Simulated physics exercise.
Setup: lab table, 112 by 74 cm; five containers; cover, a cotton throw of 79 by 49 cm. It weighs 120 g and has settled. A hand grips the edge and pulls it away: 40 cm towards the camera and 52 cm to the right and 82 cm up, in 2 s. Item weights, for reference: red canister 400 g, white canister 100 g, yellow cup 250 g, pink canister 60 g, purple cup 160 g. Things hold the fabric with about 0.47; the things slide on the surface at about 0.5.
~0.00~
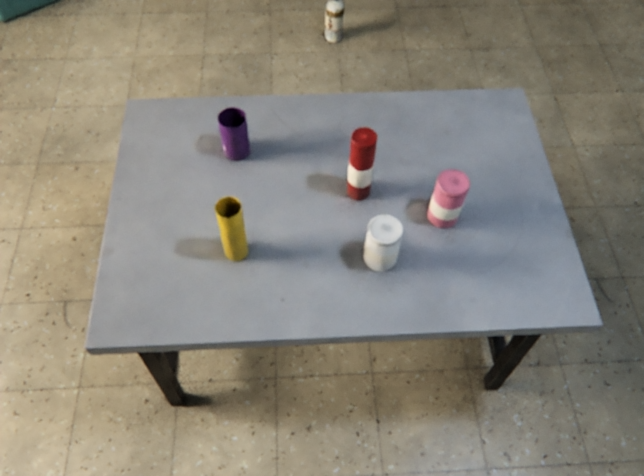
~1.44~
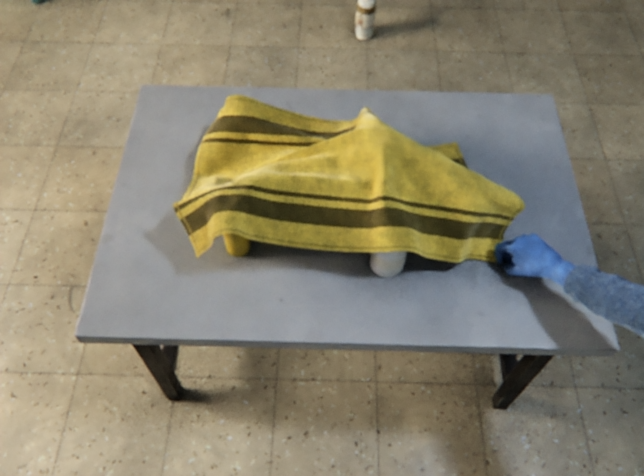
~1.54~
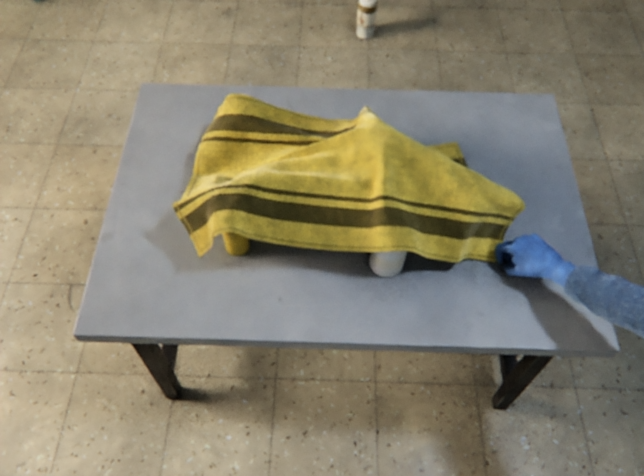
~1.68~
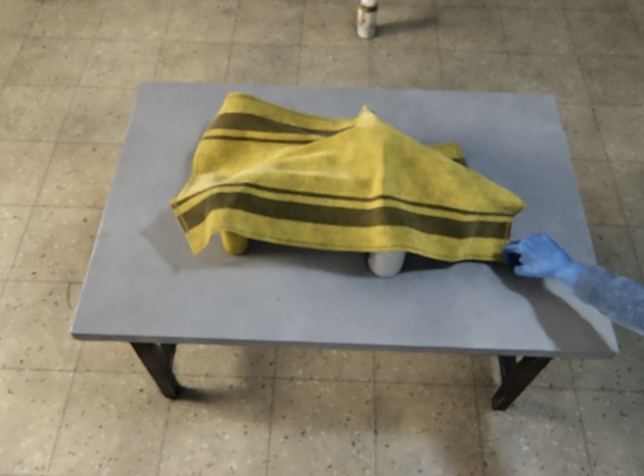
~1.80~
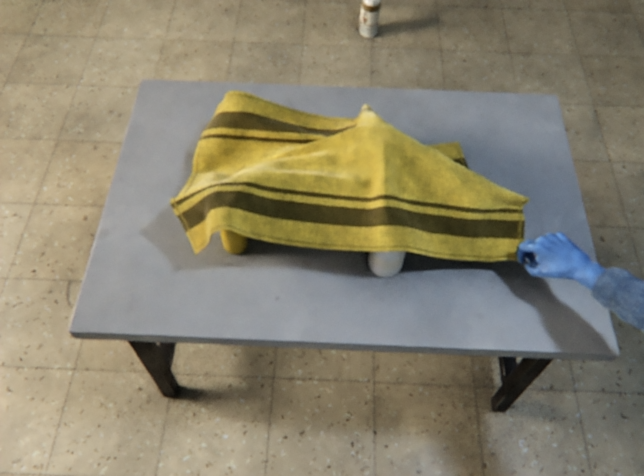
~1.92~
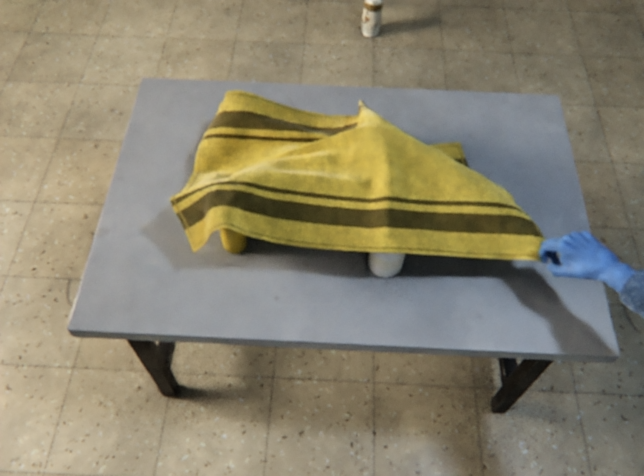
Yellow striped cloth draped over containers on a grey table, its front right corner being drawn slightly rightward by a blue-gloved hand.
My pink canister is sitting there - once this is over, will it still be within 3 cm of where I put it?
No, it gets moved.
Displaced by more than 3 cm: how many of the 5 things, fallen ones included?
It adds up to 2.
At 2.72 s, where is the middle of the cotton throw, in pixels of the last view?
Midpoint, last view: Approx. (597, 246).
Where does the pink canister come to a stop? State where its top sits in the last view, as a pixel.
Near (536, 261).
At 2.3 s, middle of the cotton throw at (432, 157); pink canister 2 cm off its start, red canister 3 cm off its start.
At 2.7 s, middle of the cotton throw at (597, 246); pink canister on its side, 16 cm off its start, red canister on its side, 13 cm off its start.
At 3.1 s, middle of the cotton throw at a place out of view; pink canister on its side, 19 cm off its start at (536, 261), red canister on its side, 14 cm off its start at (431, 191).
At 3.5 s, middle of the cotton throw at a place out of view; pink canister on its side, 19 cm off its start, red canister on its side, 15 cm off its start.
At 4.3 s, middle of the cotton throw at a place out of view; pink canister on its side, 19 cm off its start at (536, 261), red canister on its side, 17 cm off its start at (441, 177).
